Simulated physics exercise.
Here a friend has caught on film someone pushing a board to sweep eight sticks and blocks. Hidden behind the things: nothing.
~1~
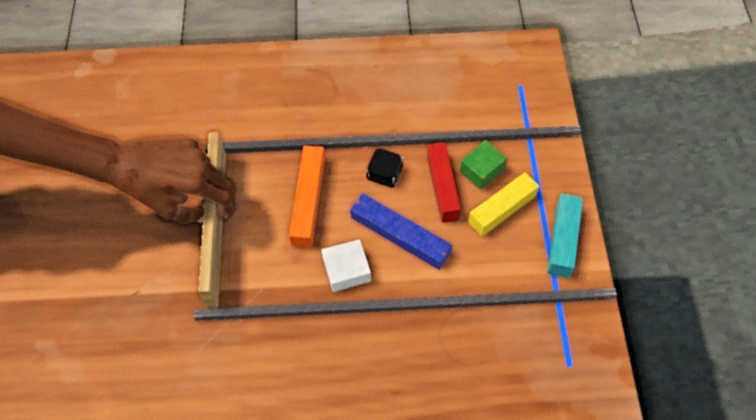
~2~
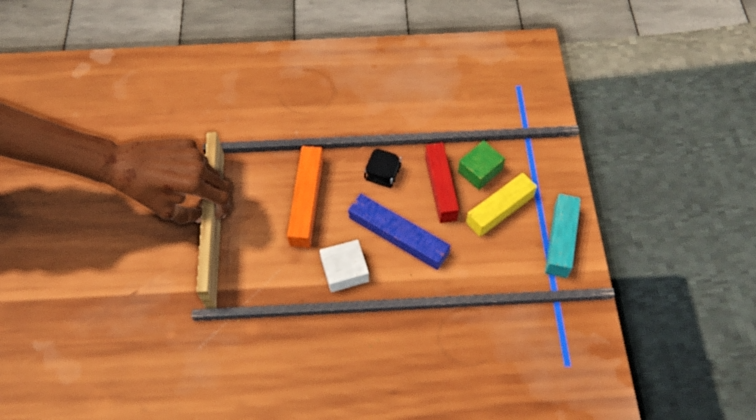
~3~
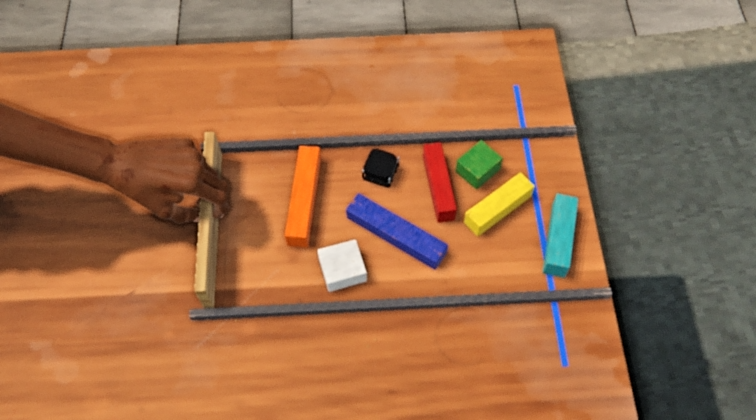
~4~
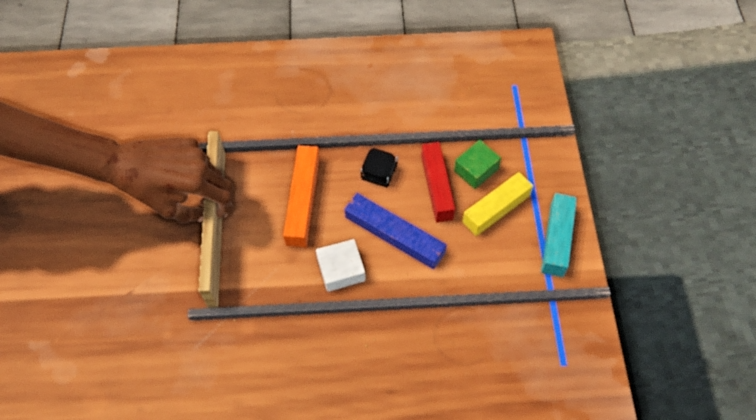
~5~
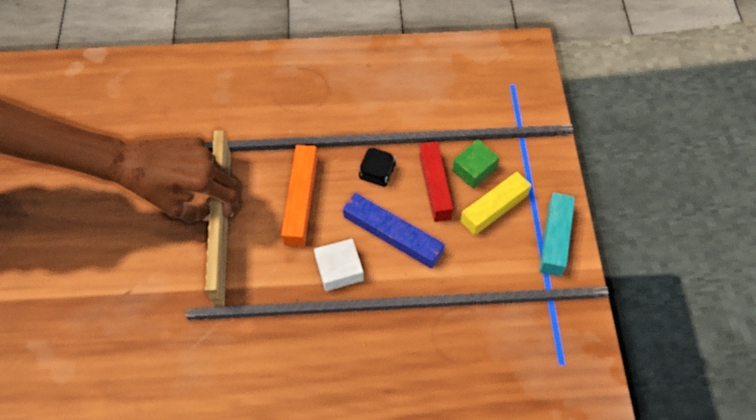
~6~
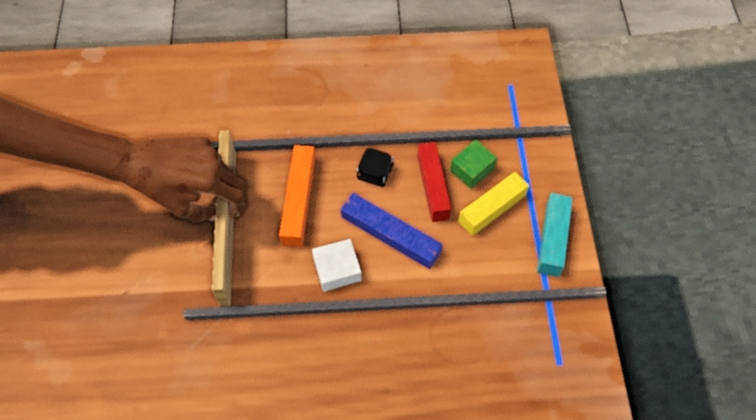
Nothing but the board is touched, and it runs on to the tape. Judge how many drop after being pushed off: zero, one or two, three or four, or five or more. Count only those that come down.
Number dropping: Three or four.
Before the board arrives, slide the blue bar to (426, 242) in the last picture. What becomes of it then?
In that case it keeps its place.
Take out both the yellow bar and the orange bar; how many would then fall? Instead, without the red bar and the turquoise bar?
The number fallen is 2, and in the other try 2.
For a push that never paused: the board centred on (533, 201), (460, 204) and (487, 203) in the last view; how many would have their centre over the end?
The counts are 4, 0 and 0, in that order.
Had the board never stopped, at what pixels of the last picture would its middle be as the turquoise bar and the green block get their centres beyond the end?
I'd put it close to (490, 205), and close to (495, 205) for the other one.
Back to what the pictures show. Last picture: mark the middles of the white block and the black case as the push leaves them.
Final positions - white block around (562, 257), black case around (558, 152).
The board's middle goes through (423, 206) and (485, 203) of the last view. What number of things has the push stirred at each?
At the one place 7, at the other 8.
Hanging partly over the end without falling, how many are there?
The count is 1.
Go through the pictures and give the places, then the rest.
The first frame shows turquoise bar (565, 235); yellow bar (504, 204); green block (483, 165); board (214, 218); tape (543, 212).
The second frame shows yellow bar (502, 204); white block (345, 266).
The third frame shows green block (479, 165); orange bar (304, 195).
The fourth frame shows turquoise bar (559, 235); red bar (438, 182).
The fifth frame shows yellow bar (496, 203); board (219, 216).
The sixth frame shows turquoise bar (555, 234); yellow bar (494, 204); green block (474, 164); board (225, 216); tape (533, 211).
Soon after, none off yet; turquoise bar at rest near (555, 234); yellow bar at rest near (494, 204); green block at rest near (474, 164).
Then, none off yet; turquoise bar at rest near (555, 234); yellow bar moving near (499, 206); green block moved a little near (494, 163).
Further on, none off yet; turquoise bar moved a little near (592, 232); yellow bar moved about its own width near (574, 198); green block moved well along near (571, 156).
At rest, the number that fall off is three or four; fallen, red bar, green block, yellow bar and turquoise bar.
